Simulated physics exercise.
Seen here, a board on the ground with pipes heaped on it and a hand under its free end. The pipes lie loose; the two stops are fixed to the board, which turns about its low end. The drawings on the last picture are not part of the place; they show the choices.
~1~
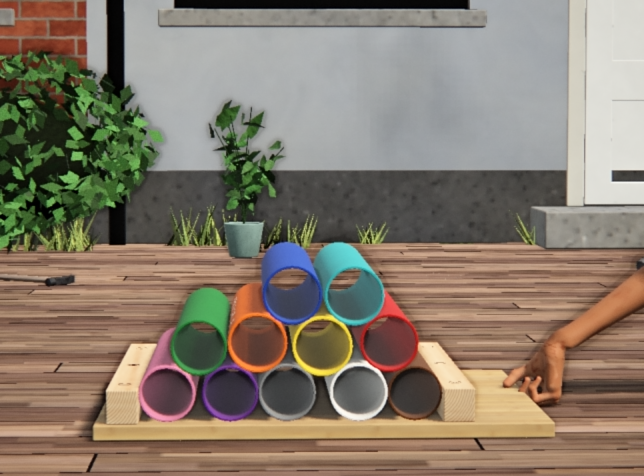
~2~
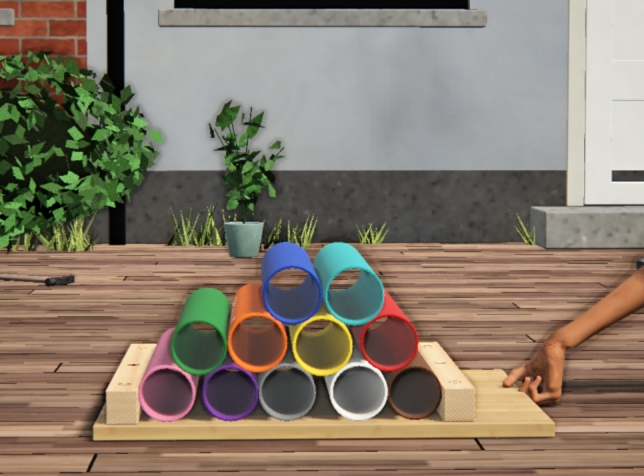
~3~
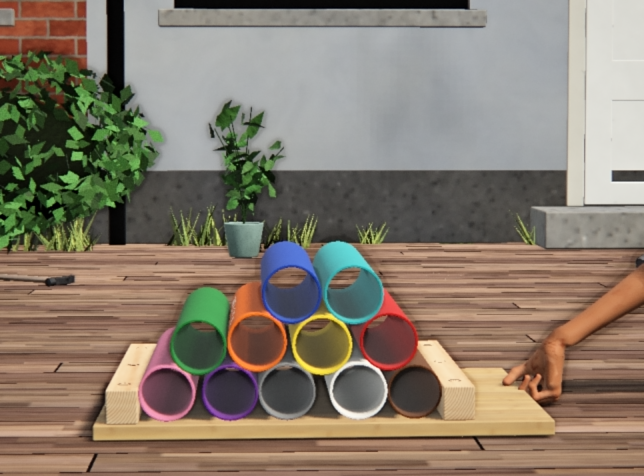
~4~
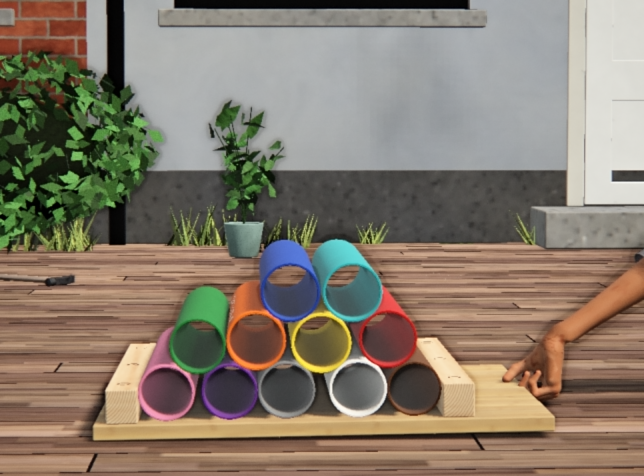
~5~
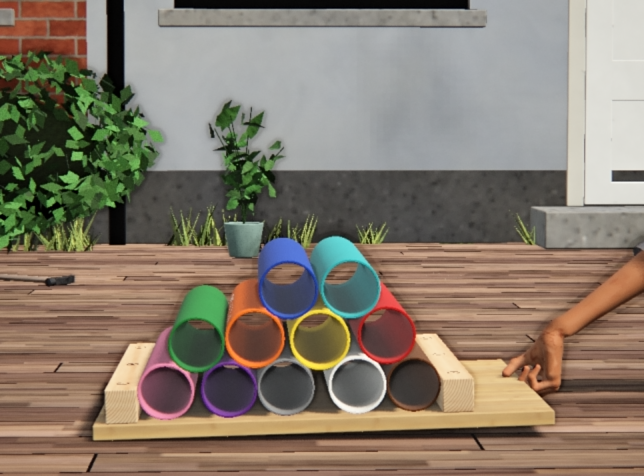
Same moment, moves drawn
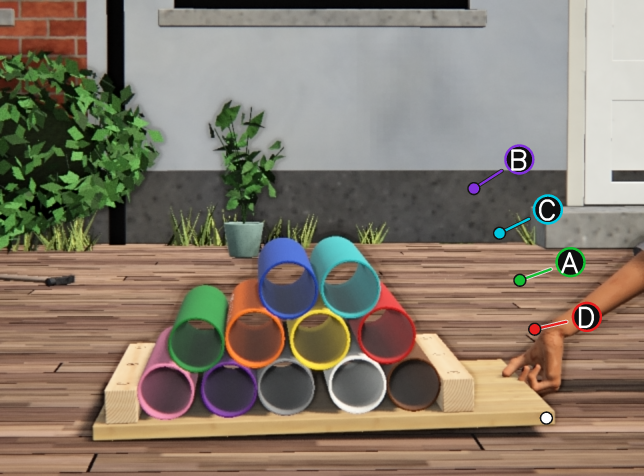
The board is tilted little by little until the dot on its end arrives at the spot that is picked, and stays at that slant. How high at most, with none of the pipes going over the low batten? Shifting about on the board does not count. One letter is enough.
A is the limit.
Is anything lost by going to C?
Yes, at C.
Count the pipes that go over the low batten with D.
At D the number is none.
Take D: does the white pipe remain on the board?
Yes.
On the copy, A at (520, 280); B at (474, 188); C at (499, 233); D at (535, 329); the white dot at (546, 418).
On A. First, board at 14°.
Then, board at 20°.
Finally, board at 20°, none over the low batten.
By contrast, B six over the low batten; C four over the low batten (yellow, green, orange, blue); D none over the low batten.
